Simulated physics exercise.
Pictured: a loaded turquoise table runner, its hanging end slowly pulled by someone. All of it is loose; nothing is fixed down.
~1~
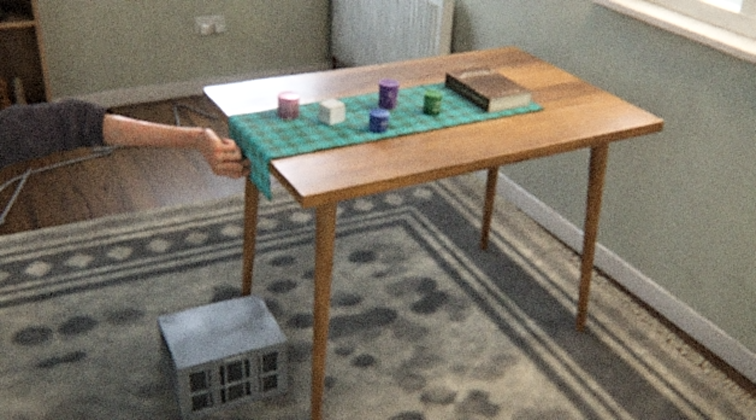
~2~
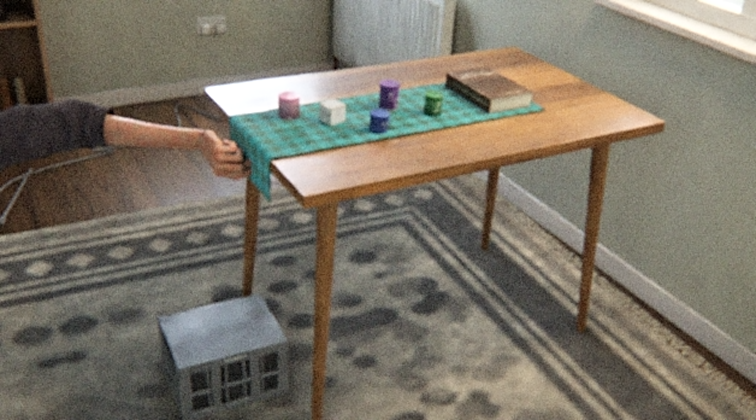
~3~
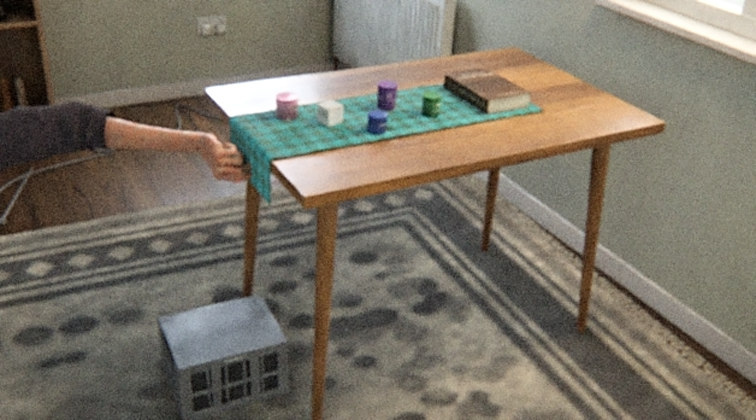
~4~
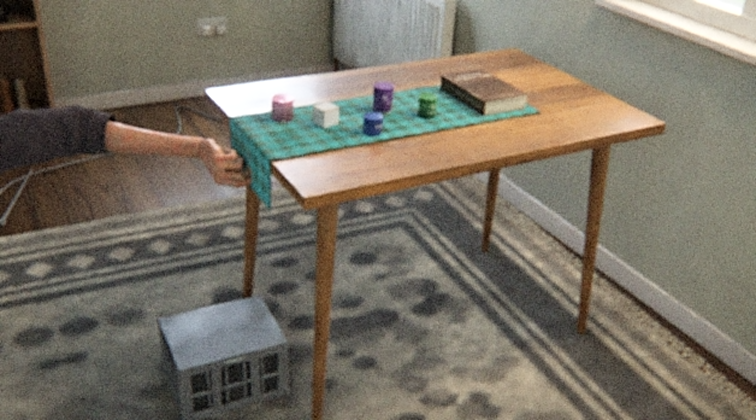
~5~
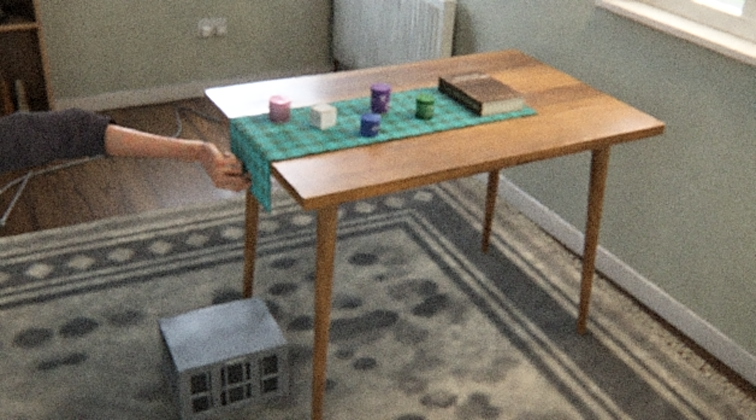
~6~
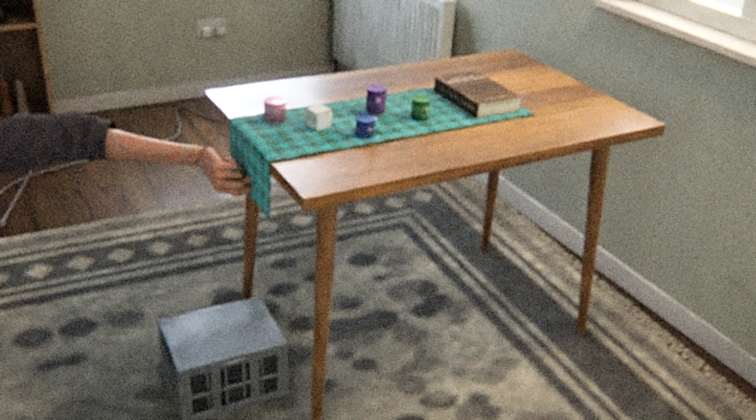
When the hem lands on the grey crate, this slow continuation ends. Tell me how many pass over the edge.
The number that drops will be four.
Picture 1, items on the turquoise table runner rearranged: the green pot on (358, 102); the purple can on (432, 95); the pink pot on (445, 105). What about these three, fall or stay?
Outcome: Green pot falls away, purple can stays aboard, pink pot stays aboard.
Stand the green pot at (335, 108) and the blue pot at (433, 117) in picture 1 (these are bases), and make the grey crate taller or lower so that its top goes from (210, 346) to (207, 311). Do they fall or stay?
Outcome: Green pot is gone; blue pot keeps its perch.
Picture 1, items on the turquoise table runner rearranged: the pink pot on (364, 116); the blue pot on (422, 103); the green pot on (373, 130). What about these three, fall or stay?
The pink pot is lost, the blue pot stays aboard, the green pot is lost.
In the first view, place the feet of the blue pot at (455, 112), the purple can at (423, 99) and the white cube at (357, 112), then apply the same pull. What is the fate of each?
The blue pot? It stays where it is. The purple can stays where it is, and the white cube tips off.
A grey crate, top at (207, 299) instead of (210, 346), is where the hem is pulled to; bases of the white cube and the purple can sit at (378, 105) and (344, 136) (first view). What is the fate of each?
White cube stays, purple can is gone.
Early on, hem near (249, 250); pink pot gone.
Midway, hem near (249, 306); pink pot, white cube and blue pot gone.
Finally, hem on the crate; pink pot, white cube, blue pot and purple can gone. The table loses four.
